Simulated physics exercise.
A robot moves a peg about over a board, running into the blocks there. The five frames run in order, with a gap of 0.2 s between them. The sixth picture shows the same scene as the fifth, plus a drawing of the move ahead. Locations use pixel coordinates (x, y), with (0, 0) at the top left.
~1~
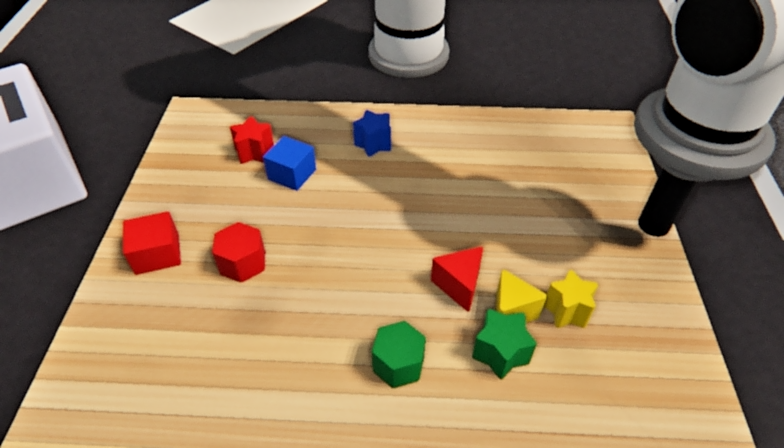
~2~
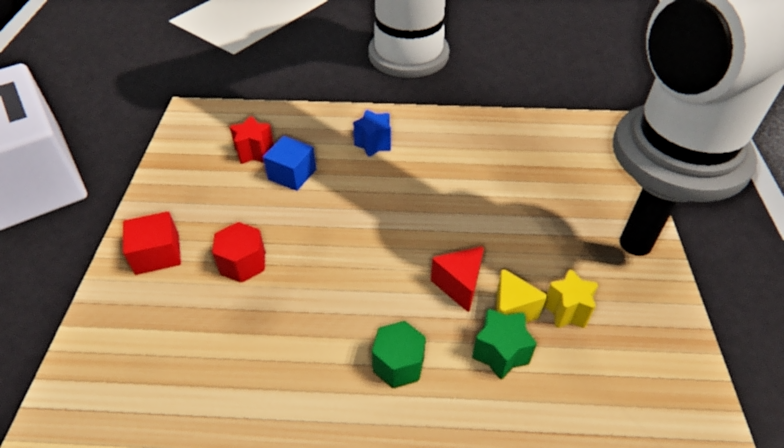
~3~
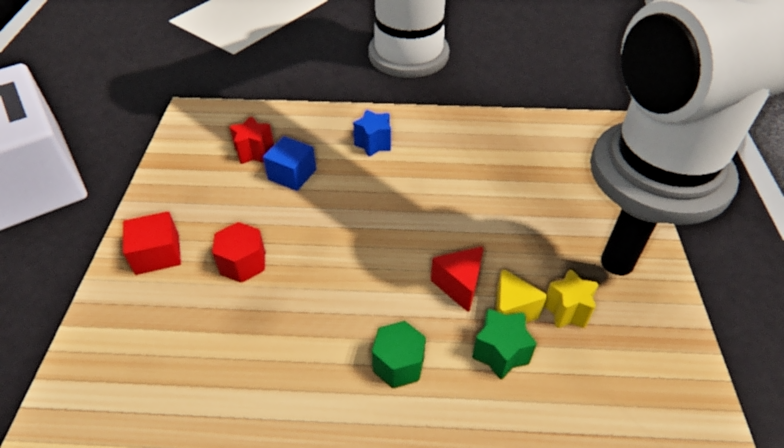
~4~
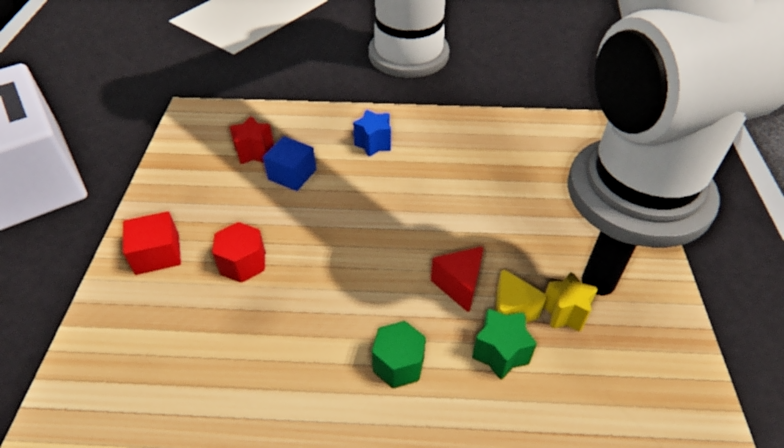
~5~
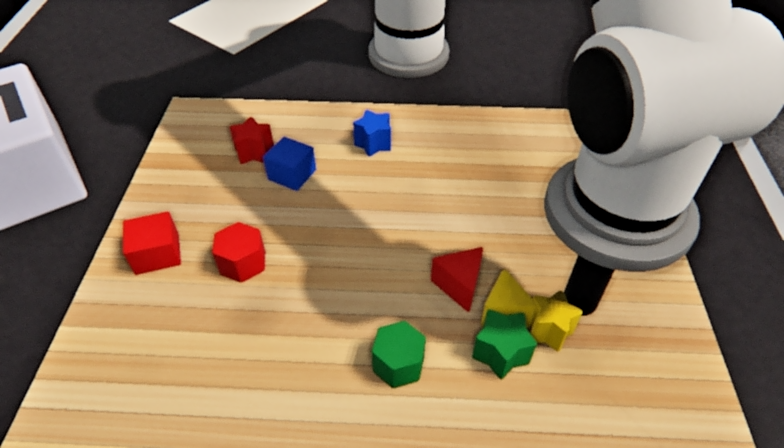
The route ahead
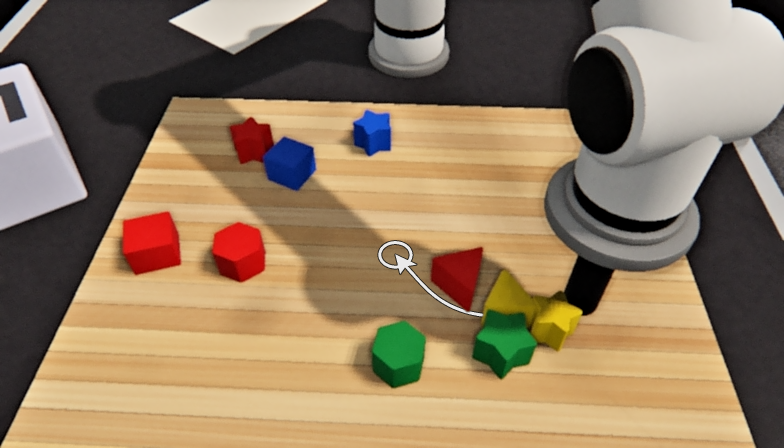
A robot arm moved its black peg down and left across a wooden board of colorful blocks, then bumped the yellow star, which shifted slightly toward the green star as the yellow triangle turned.
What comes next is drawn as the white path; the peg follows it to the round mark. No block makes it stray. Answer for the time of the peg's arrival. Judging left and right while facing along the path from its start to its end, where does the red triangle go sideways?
Gets pushed right.
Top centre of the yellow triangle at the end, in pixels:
Its top centre lands on (424, 302).
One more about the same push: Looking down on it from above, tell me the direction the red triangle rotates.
It is turned clockwise.
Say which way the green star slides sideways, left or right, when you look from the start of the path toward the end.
It shifts leftward.
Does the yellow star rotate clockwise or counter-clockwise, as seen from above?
Answer: Anticlockwise.
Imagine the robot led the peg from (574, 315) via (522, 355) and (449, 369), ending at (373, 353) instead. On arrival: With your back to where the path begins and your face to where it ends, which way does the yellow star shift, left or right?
It's pushed left.
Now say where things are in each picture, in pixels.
In the first frame, peg tip (653, 226); block tops, red triangle (463, 264); green star (507, 332); yellow triangle (517, 291); yellow star (576, 289).
In the second frame, peg (635, 244); blocks unchanged.
In the third frame, peg (617, 263); blocks unchanged.
In the fourth frame, peg (598, 282); yellow star (574, 291).
In the fifth frame, peg (579, 302); red triangle (463, 264); green star (507, 332); yellow triangle (509, 293); yellow star (556, 309).
Path on the board, from (574, 315) over (503, 316) and (437, 298) to (395, 255).
What follows on the original path. One third of the way, peg (507, 303); red triangle (459, 263), turned 20° clockwise; green star (485, 360), turned 25° anticlockwise; yellow triangle (472, 301), turned 45° clockwise; yellow star (508, 325), turned 50° anticlockwise.
Two thirds of the way, peg (438, 283); red triangle (438, 249), turned 80° clockwise; green star (484, 364), turned 25° anticlockwise; yellow triangle (424, 302); yellow star (502, 324), turned 70° anticlockwise.
At the end, peg (396, 241); red triangle (432, 228), turned 125° clockwise; green star (484, 364), turned 25° anticlockwise; yellow triangle (424, 302), turned 10° anticlockwise; yellow star (502, 324), turned 70° anticlockwise.
